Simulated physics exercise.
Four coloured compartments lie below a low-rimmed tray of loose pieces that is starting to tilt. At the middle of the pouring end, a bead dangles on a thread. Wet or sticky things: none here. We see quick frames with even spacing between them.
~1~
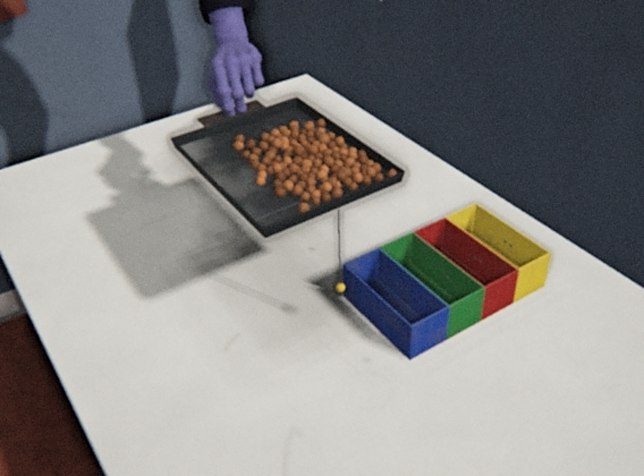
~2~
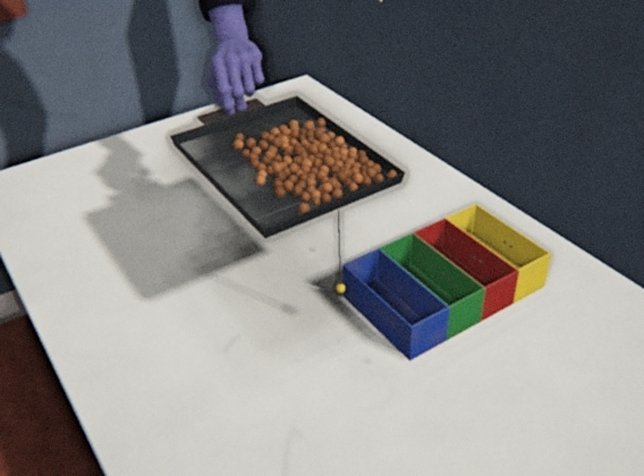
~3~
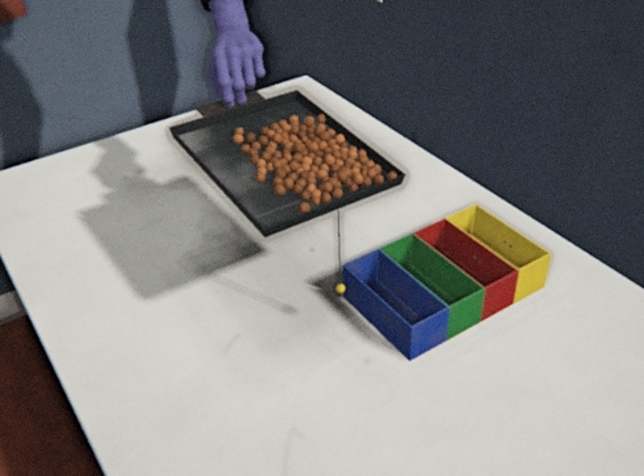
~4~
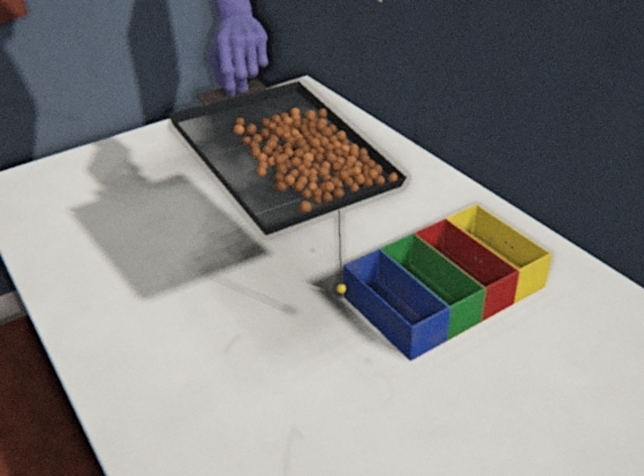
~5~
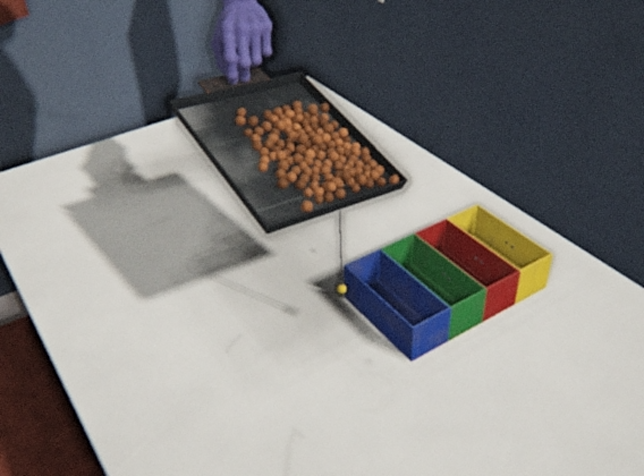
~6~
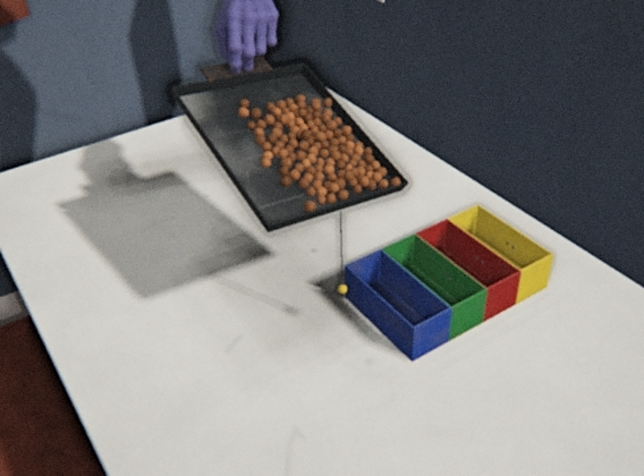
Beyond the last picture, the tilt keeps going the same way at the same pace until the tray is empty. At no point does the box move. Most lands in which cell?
In the blue cell.
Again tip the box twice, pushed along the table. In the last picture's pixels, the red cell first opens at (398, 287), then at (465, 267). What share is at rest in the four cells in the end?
Near 90 and 80 percent respectively.
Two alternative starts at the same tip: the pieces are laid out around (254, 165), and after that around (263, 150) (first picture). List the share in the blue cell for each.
You'd get near 40 percent first and near 40 percent next.
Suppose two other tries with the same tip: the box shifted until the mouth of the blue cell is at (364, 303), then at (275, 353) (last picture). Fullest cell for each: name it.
For the first spot the answer is the cell in green, and for the second spot it is the yellow cell.
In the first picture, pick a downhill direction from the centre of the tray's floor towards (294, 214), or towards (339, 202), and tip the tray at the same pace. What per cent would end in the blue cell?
In order, 0 in a hundred and 40 in a hundred.
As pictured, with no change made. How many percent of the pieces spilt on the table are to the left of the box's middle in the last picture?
Reading: Around 80 %.
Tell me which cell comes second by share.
Just behind the top cell comes that green cell.
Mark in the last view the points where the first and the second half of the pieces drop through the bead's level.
The first part passes (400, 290); everything after passes (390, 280).
Shortly afterwards, tray tipped steeply; all but a few on the tray; only a few in the blue cell; only a few falling or outside the box.
Next, tray tipped past a quarter turn; near a third on the tray; a little in the blue cell; only a few in the green cell; only a few in the red cell; near half falling or outside the box.
Some moments later, tray tipped past a quarter turn; near half in the blue cell; a little in the green cell; only a few in the red cell; near a third falling or outside the box.
In the end, tray tipped past a quarter turn; near half in the blue cell; a little in the green cell; only a few in the red cell; none at all in the yellow cell; near a third outside the box.
